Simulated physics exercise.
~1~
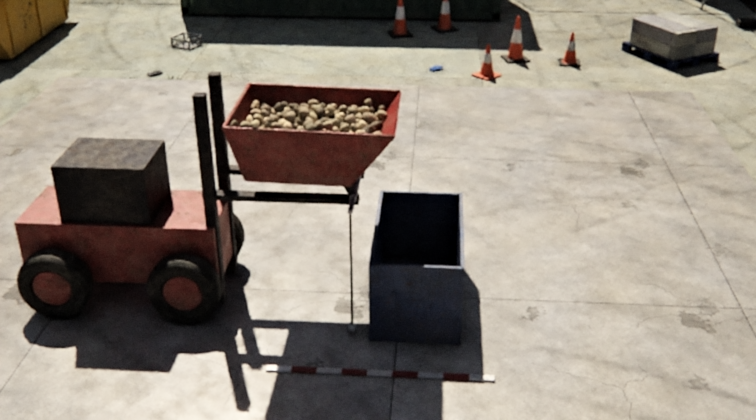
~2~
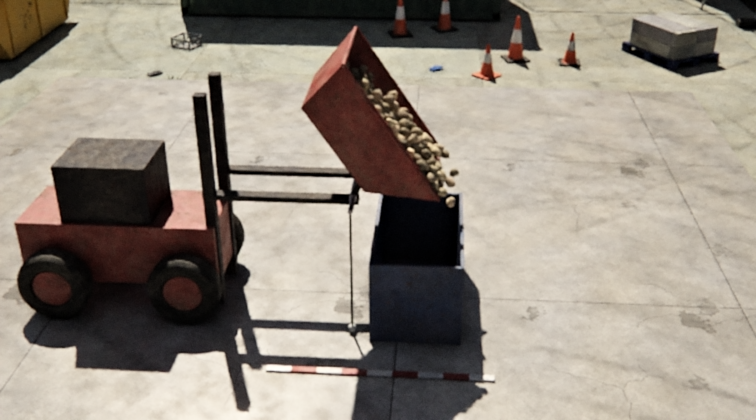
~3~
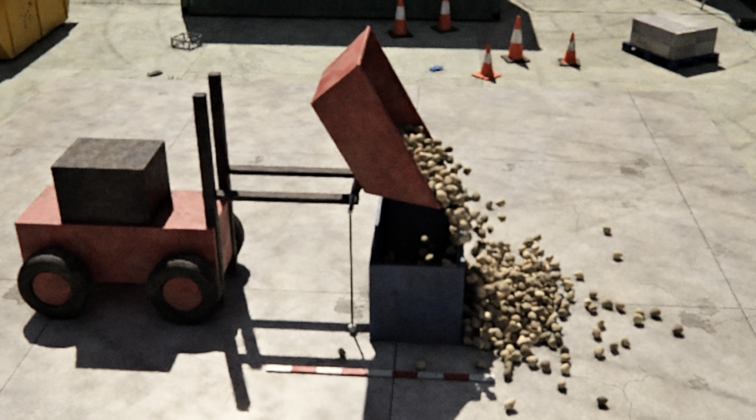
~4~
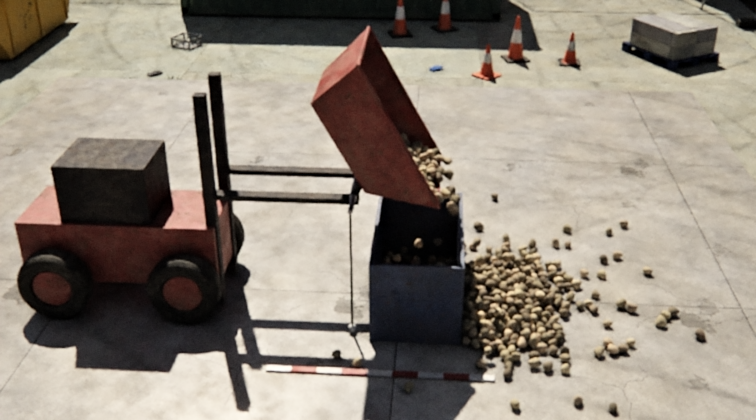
A red fork truck with a dark block on top stands at the left of a sunlit concrete yard, seen from the side and slightly above. Its forks hold a red skip of tan cobbles beside an open dark blue bin, with orange cones behind. The skip tips steeply to the right, and the stones slide toward its lower lip. They pour out, some dropping into the bin but many more spilling past its right side. The skip stays tilted with some stones still inside, while a broad heap and scattered strays lie on the ground.
